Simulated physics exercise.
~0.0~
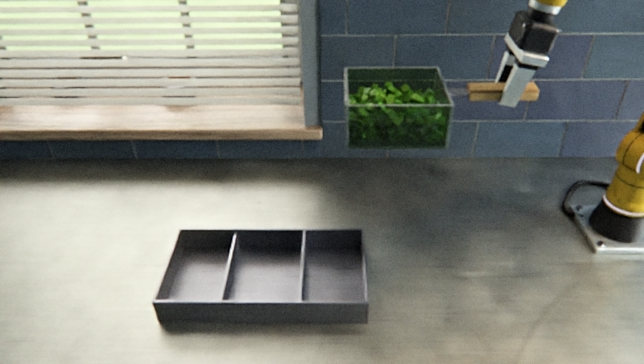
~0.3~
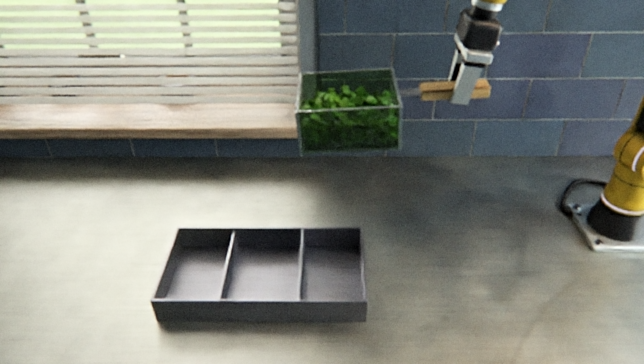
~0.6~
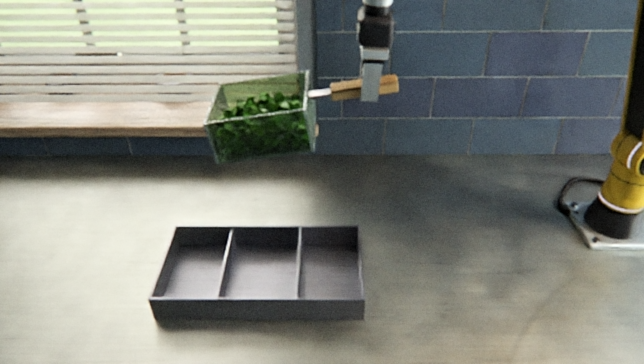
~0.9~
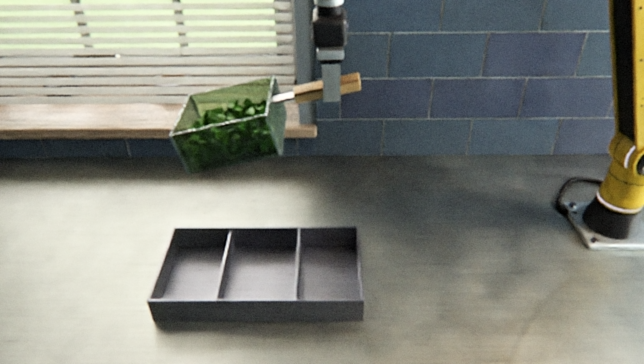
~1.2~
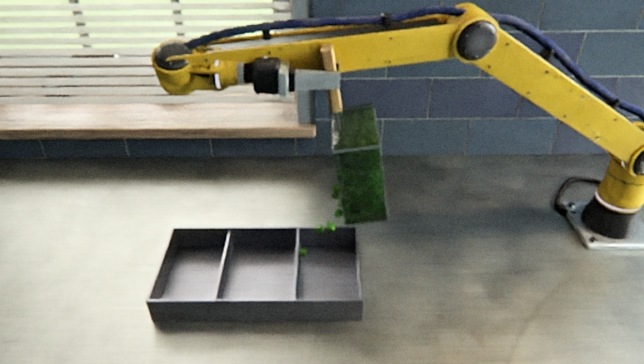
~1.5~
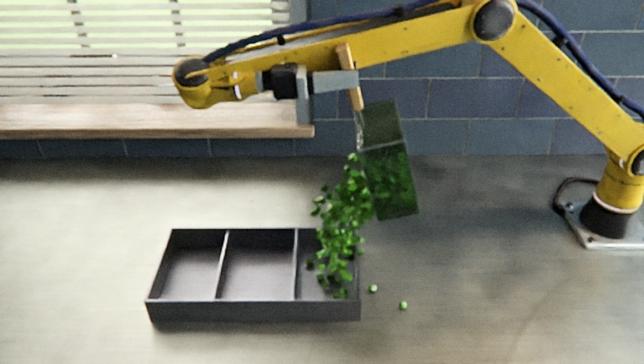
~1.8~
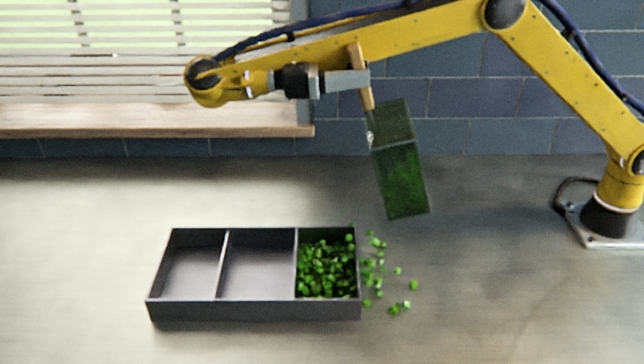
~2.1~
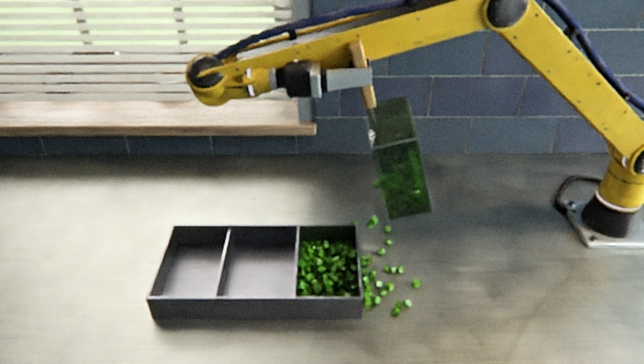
Yellow robot arm carrying a clear box of green pieces left, then tipping them into a tray's right compartment, some spilling beside it.
